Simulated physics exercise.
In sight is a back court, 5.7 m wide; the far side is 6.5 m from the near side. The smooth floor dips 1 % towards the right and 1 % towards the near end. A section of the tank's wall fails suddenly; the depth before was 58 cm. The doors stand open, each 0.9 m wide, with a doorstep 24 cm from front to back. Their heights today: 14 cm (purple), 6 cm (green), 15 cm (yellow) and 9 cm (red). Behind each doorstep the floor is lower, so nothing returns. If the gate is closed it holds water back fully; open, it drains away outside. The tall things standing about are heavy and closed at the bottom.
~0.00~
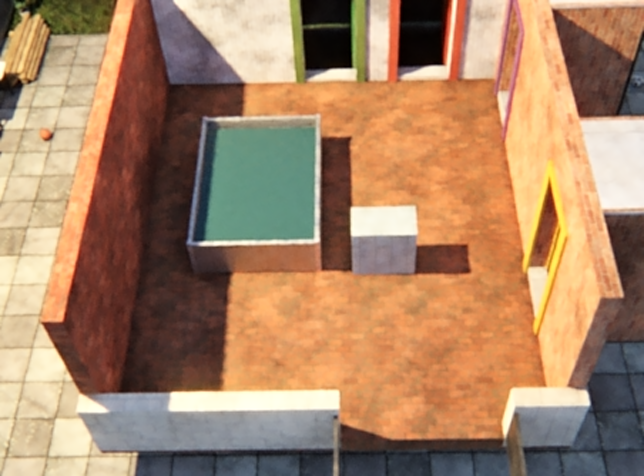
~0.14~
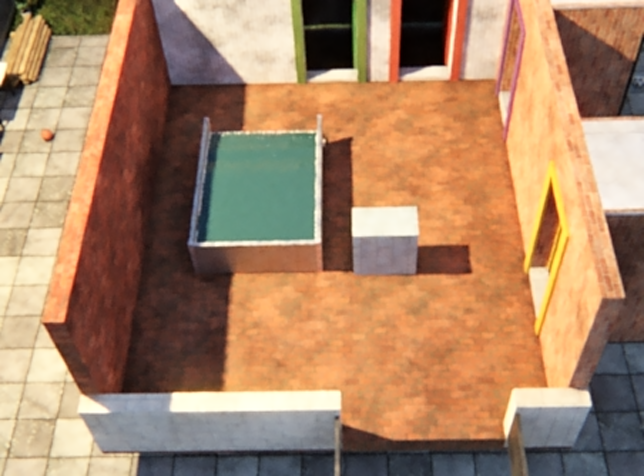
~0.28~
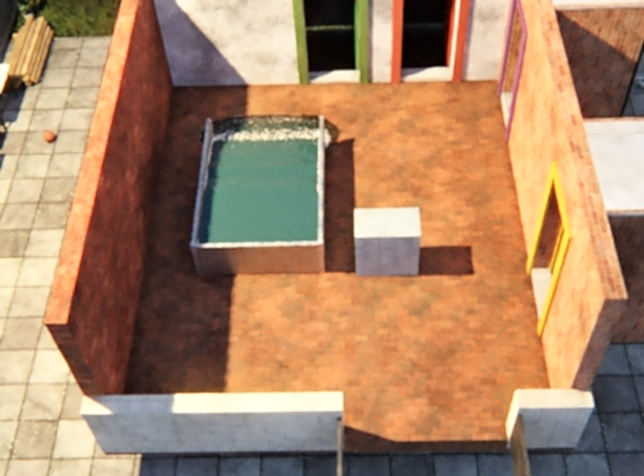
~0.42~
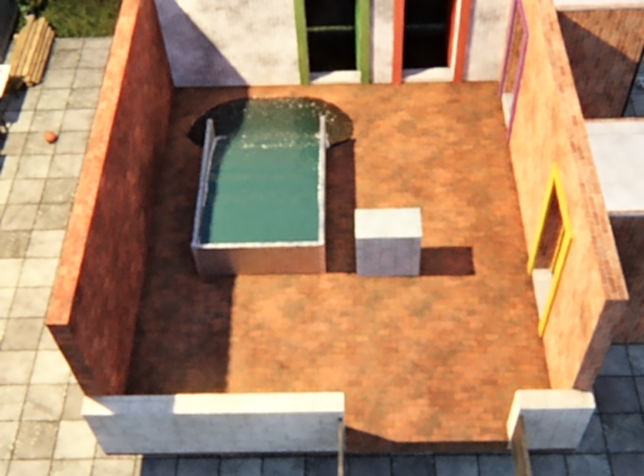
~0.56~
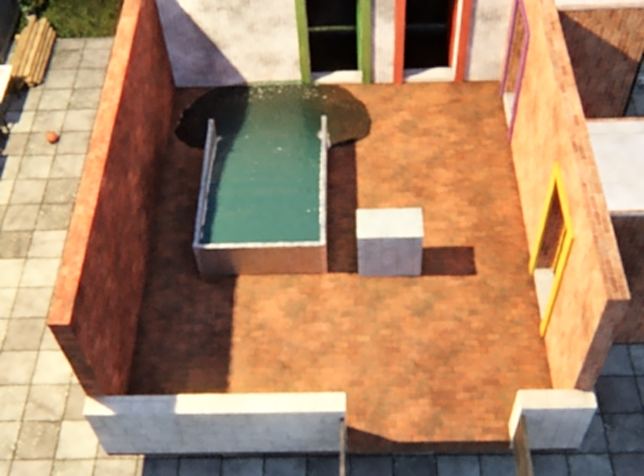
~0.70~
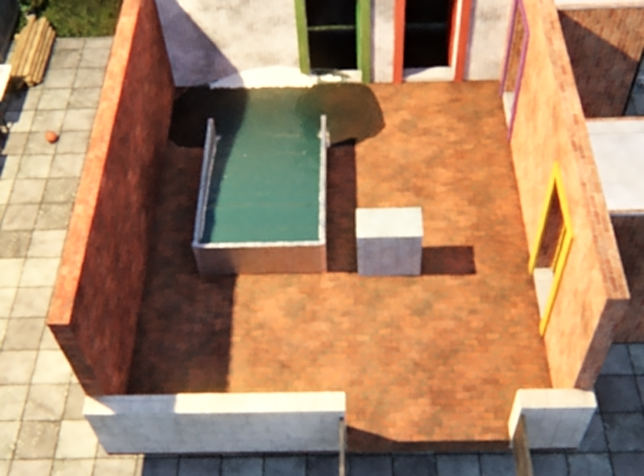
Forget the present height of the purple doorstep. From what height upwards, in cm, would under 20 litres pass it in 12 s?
About 17 cm.
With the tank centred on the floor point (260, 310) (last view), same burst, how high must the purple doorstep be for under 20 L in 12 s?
Then roughly 17 cm.
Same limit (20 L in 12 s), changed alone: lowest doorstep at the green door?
Roughly 24 cm at green.
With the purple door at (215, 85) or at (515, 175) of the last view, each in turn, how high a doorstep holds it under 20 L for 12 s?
Roughly 27 and 7.0 cm.
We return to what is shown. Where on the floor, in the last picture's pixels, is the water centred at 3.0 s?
Near (278, 146).
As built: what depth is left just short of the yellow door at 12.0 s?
Roughly 9.5 cm deep.
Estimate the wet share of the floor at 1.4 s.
Some 15 per cent of it.
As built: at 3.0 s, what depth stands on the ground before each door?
Depths in cm: Purple 21, green 18, yellow 0, red 10.
After 1.4 s water covers 15 % of the floor, deepest (41 cm) near (177, 87); it has not reached the purple door.
After 3.0 s water covers 35 % of the floor, deepest (32 cm) near (177, 87); 21 cm at the purple door, 5 litres in over its 14 cm doorstep.
After 12.0 s water covers 95 % of the floor, deepest (10 cm) near (526, 273); 7 cm at the purple door, 53 litres in over its 14 cm doorstep.
At the purple door as built, the water arrived by 2.4 s and peaked near 21 cm at 3.6 s.
With a doorstep of 14.5 cm, 46 litres would have come in within the 12 s; with 20 cm, 6 litres. So under 20 litres takes about 17 cm.
